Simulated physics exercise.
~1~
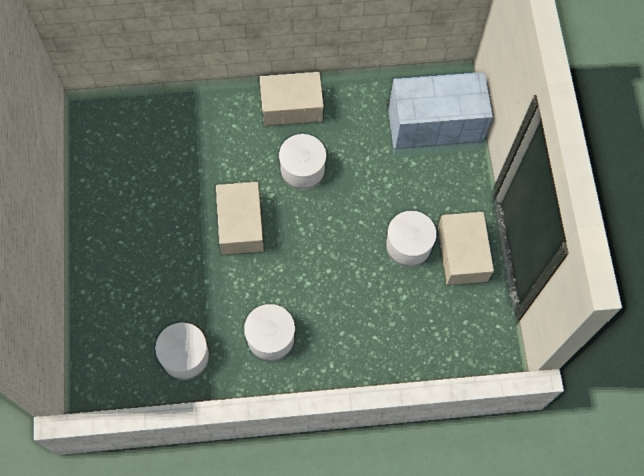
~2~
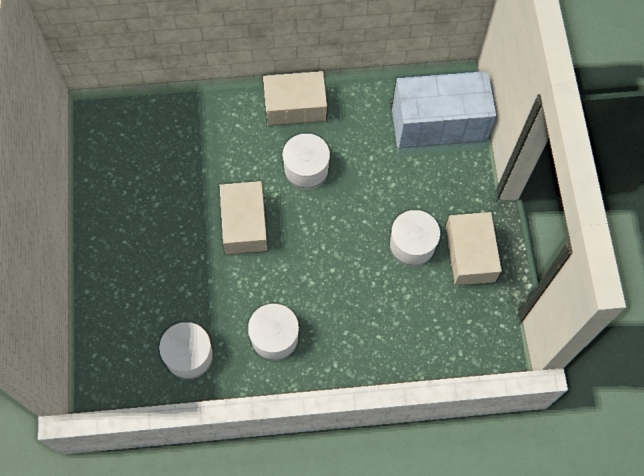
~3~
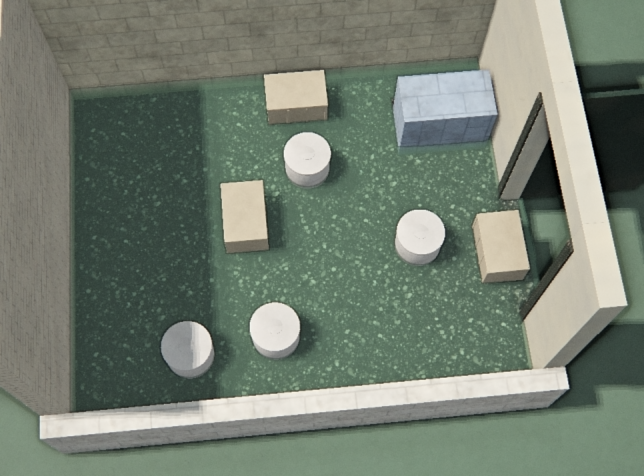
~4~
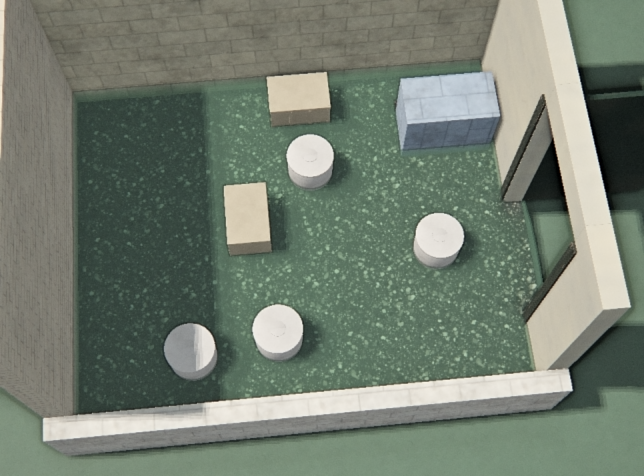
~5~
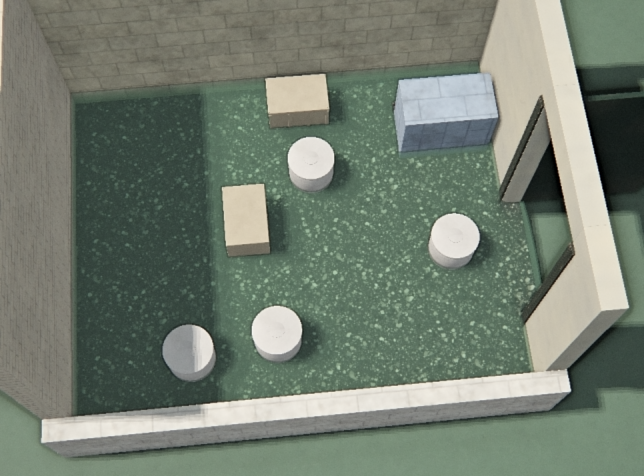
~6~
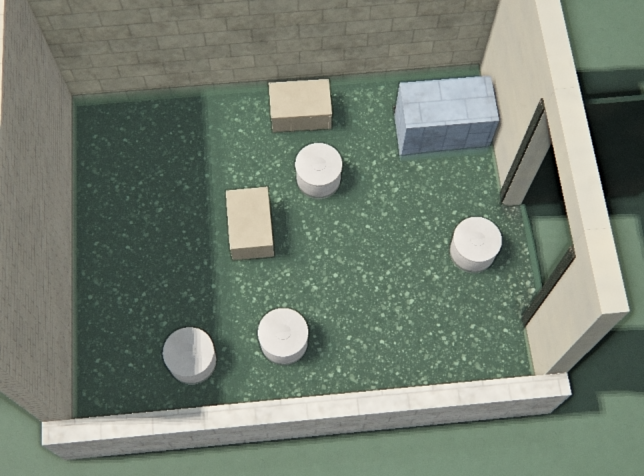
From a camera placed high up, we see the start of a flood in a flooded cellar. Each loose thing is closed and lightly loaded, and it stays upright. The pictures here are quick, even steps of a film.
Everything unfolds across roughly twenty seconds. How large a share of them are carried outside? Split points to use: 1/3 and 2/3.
2/3 or more.
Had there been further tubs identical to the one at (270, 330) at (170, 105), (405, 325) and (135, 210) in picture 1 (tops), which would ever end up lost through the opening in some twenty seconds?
Here's how it goes, in order: Does not get out, then gets out, then does not get out.
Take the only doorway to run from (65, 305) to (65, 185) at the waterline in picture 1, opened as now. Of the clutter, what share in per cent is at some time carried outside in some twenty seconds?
Close to 70 %, I think.
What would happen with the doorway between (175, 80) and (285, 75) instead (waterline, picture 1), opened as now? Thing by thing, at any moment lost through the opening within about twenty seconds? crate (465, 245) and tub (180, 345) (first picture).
Per object, in order: Retained / retained.
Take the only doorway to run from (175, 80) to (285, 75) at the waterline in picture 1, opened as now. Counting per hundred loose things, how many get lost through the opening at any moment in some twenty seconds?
I'd put it near 60 per cent.
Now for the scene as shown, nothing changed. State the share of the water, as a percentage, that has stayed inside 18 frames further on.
My figure is 62 per cent.
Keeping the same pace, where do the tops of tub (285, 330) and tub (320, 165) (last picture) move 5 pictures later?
Estimated: (350, 334); (375, 190).
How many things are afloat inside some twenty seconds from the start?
So that is 0.
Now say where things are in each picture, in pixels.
A tub at (412, 233) floats; a tub at (303, 155), afloat; 0 of 7 have shifted, in the first picture.
A tub at (416, 232) floats; a tub at (306, 155) floats; 0 of 7 have shifted, in the second picture.
A tub at (421, 232), afloat, close to its start; a tub at (307, 153) floats; 1 of 7 have shifted, in the third picture.
A tub at (440, 235) floats, close to its start; a tub at (310, 155), afloat; 2 of 7 have shifted, in the fourth picture.
A tub at (455, 236), afloat, a stride from its start; a tub at (311, 158) floats; 2 of 7 have shifted, in the fifth picture.
A tub at (478, 239) floats, a stride from its start; a tub at (319, 164), afloat, close to its start; 4 of 7 have shifted, in the sixth picture.
A moment on, 2 of 7 are out; 5 afloat.
Next, 3 of 7 are out; 4 afloat.
Later, 6 of 7 are out; 1 afloat.
In the end, 6 of 7 are out; 0 afloat.
